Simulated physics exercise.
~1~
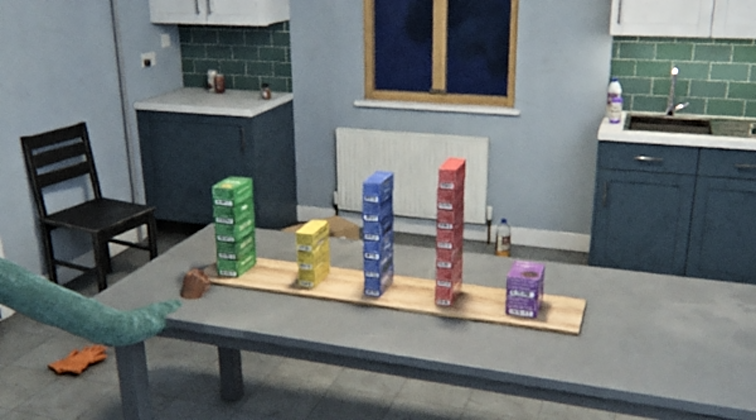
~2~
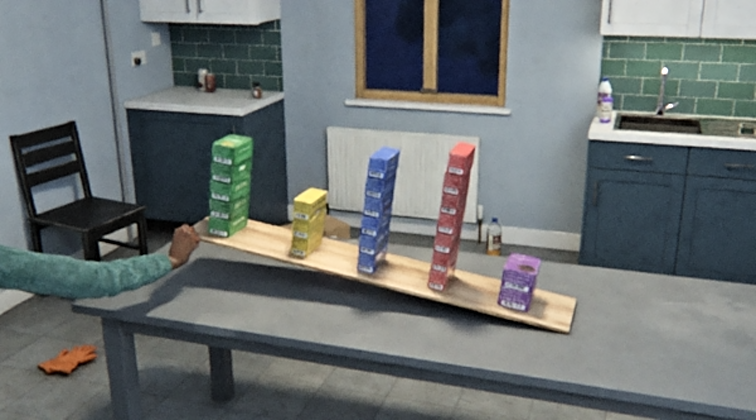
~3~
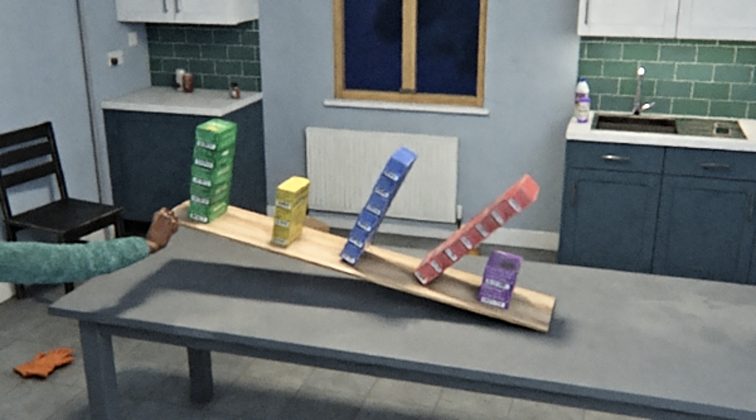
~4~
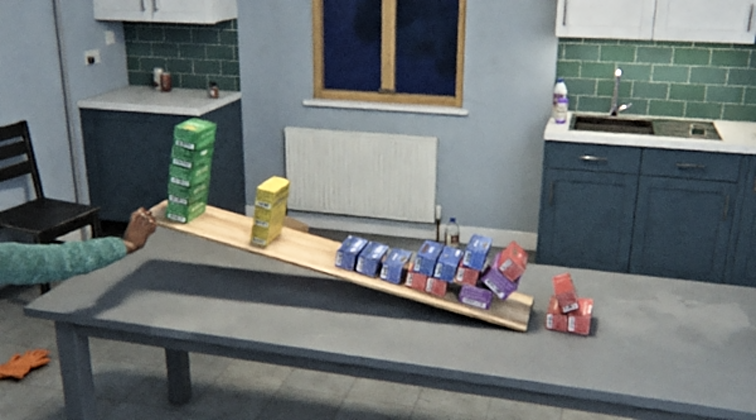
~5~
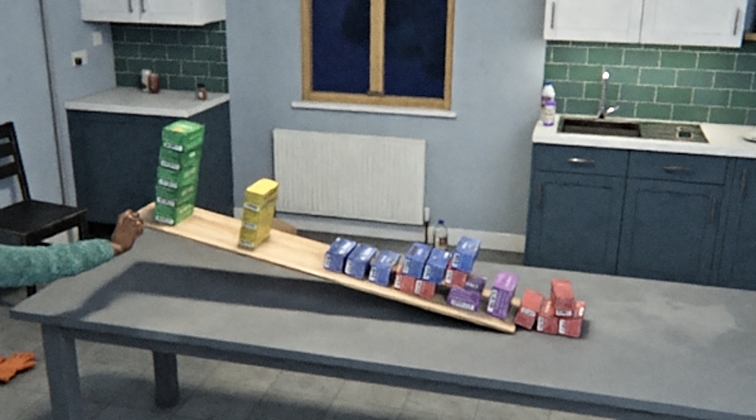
A hand lifts the board's left end, toppling the red, blue and purple stacks.
